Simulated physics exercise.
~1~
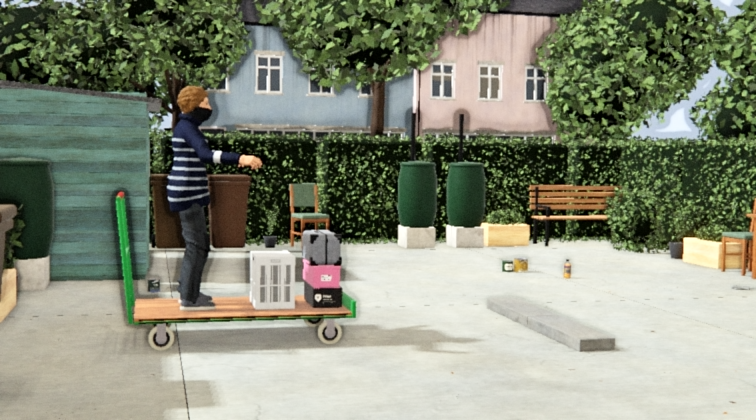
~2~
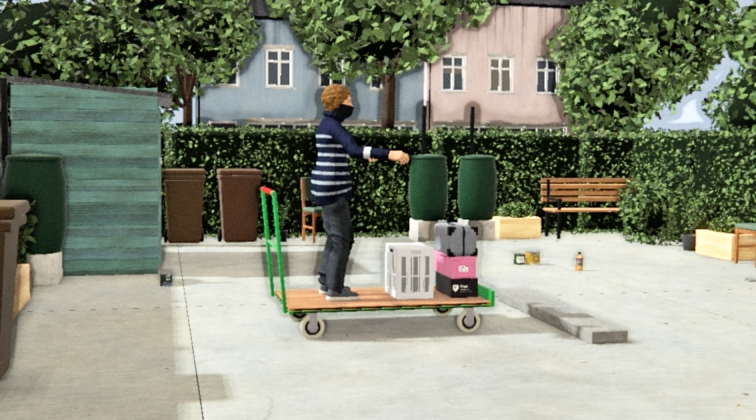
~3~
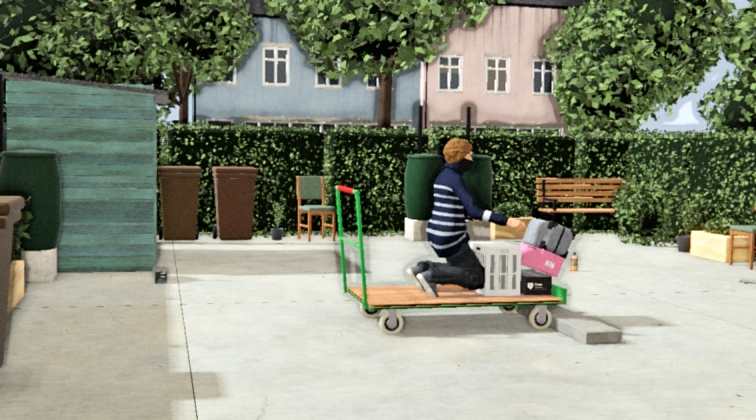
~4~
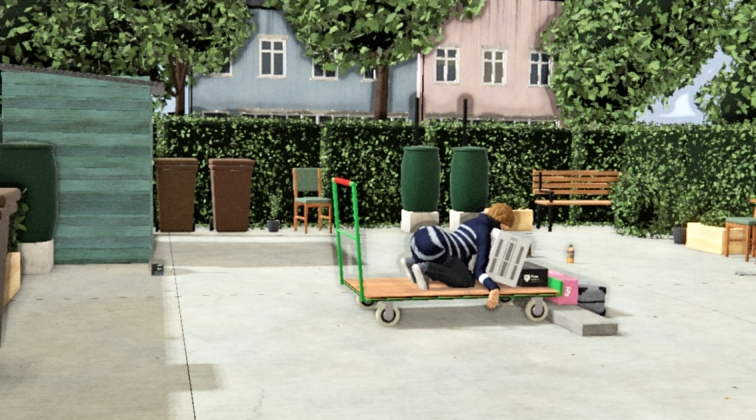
In a paved yard seen from the side by a slightly swaying camera, a green shed stands at left before a hedge and pastel houses. A masked passenger in a striped sweater stands on a wooden-decked trolley, arm outstretched, behind a white crate and a stack of grey suitcase, pink tote and black carton. The trolley rolls right towards a low grey kerb and stops against it. The passenger drops to the knees as the suitcase and tote tip forward. Both end on the ground beyond the deck, while the carton, leaning crate and slumped passenger remain aboard.
